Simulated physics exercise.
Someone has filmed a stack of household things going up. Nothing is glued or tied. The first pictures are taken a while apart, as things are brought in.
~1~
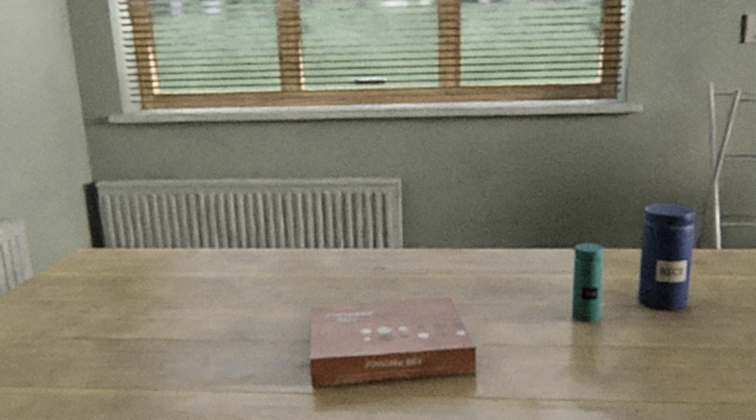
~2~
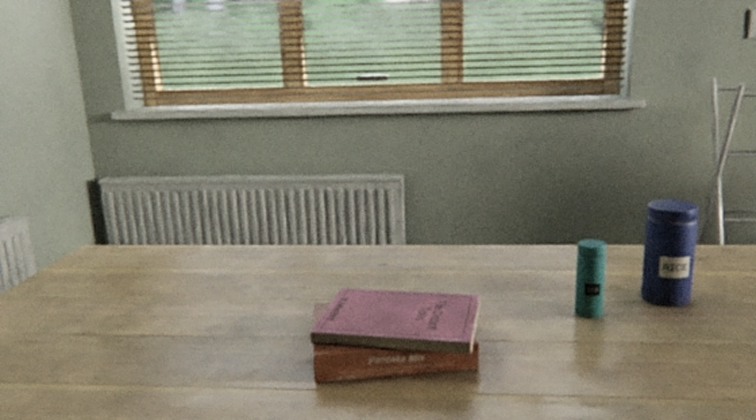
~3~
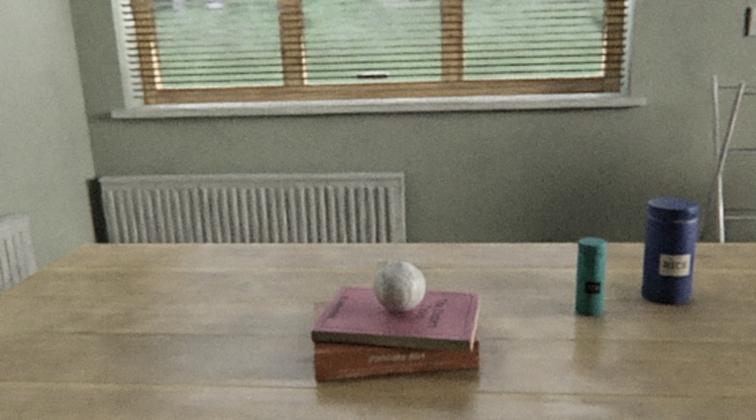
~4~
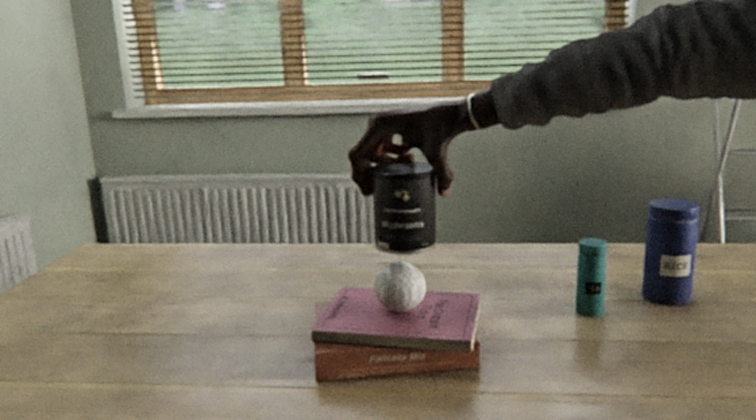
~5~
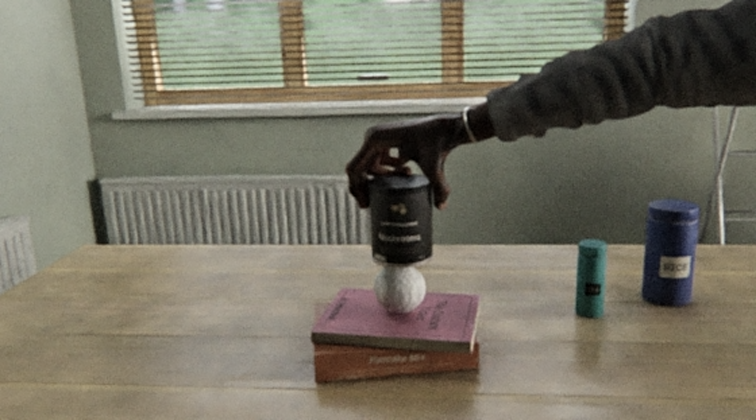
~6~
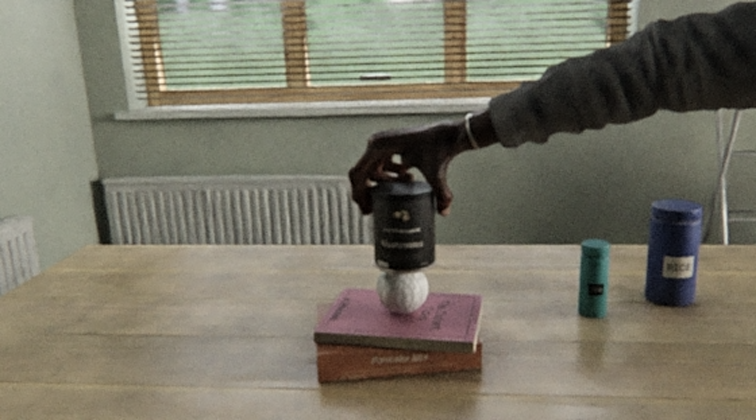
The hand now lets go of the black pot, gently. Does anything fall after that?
Here the pile comes apart.
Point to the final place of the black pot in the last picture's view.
Near (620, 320).
Then, 0.50 s later than the last frame, black pot now fallen.
Then, 0.70 s later than the last frame, things are still on the move.
Then, 1.10 s later than the last frame, as before.
When it is over, fallen, black pot; the other 5 as before. End places, in pixels of the last picture, black pot near (619, 320). The pile gives way.
